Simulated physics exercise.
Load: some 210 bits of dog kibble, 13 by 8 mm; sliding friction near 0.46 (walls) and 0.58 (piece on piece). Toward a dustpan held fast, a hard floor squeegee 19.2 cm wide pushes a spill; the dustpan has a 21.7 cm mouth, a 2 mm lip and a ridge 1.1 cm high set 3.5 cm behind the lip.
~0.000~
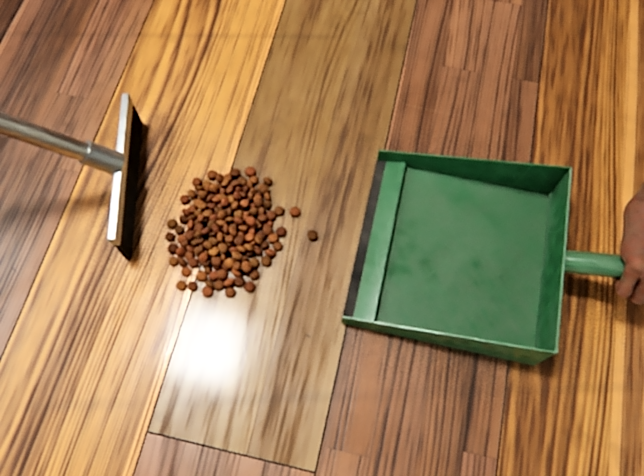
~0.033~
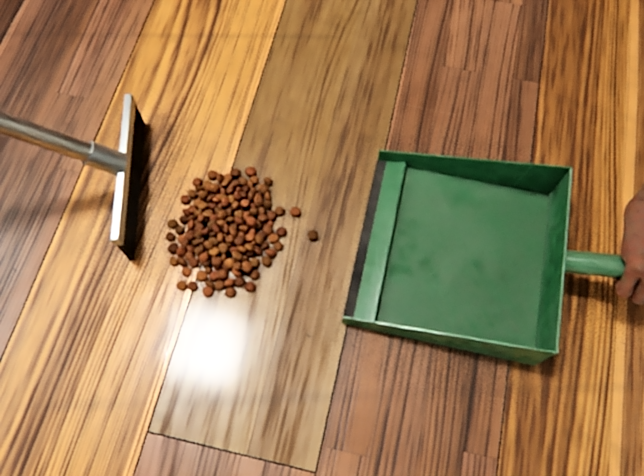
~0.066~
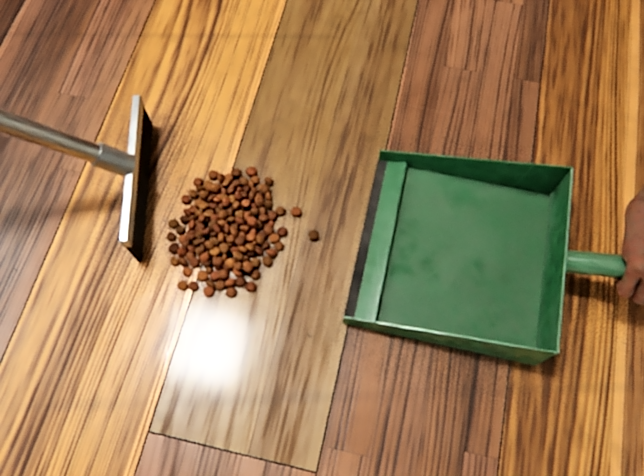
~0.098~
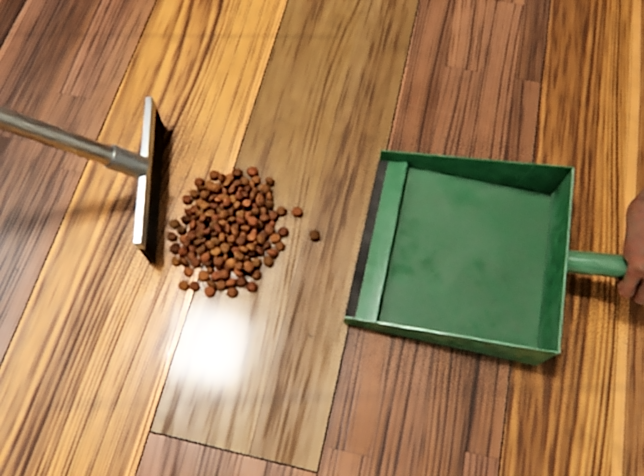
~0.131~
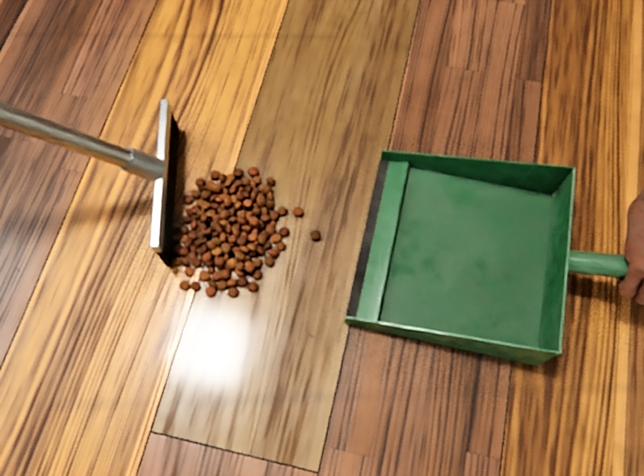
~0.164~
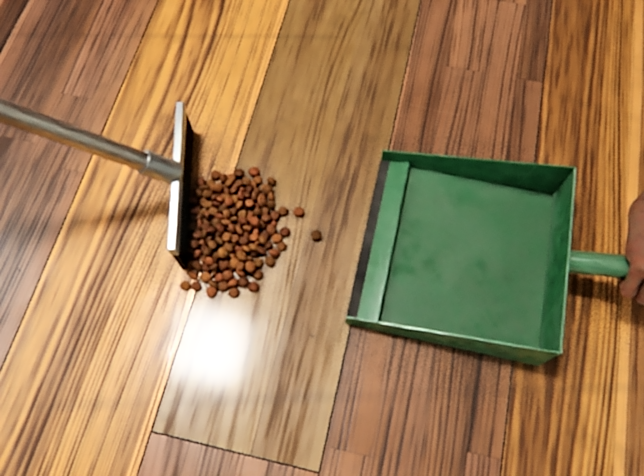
A green dustpan lies on a glossy, striped wood-plank floor, seen from above at a slight angle. Its handle is gripped by a hand at the right edge, while a loose pile of brown kibble sits left of centre and a metal-handled squeegee stands at left. The squeegee slides right, slowly at first, then presses into the pile's left side, nudging pieces, while pan and camera stay still.
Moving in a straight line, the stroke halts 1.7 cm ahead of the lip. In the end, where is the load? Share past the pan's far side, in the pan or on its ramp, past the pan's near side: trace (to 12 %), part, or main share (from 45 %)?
Far side trace, pan part, near side trace.
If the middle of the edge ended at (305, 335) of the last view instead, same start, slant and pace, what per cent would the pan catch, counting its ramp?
Some 0 percent.
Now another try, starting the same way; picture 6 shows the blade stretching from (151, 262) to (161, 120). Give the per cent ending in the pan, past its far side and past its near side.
Final per cent - pan 5, far 0, near 15.
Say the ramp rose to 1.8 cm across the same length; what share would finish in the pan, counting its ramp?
25 per cent.
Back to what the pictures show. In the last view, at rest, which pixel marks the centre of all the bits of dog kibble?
Centre at rest: Approx. (353, 235) px.
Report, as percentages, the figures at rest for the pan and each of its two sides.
Far side - 0; pan - 25; near side - 5.
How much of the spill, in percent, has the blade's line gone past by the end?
Something like 15 per cent, roughly.
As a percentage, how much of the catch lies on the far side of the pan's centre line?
30 per cent.
Then, at 0.34 s, middle of the blade 13 cm from the lip; 0 % over the lip, far side 0 %, near side 5 %.
Then, at 0.45 s, middle of the blade 7 cm from the lip; 0 % over the lip, far side 0 %, near side 5 %.
After 0.69 s, middle of the blade 4 cm from the lip; 25 % over the lip, far side 0 %, near side 5 %.
In the end, at 1.1 s, far side 0 %, pan 25 %, near side 5 %, in front of the lip or behind the blade 70 %.
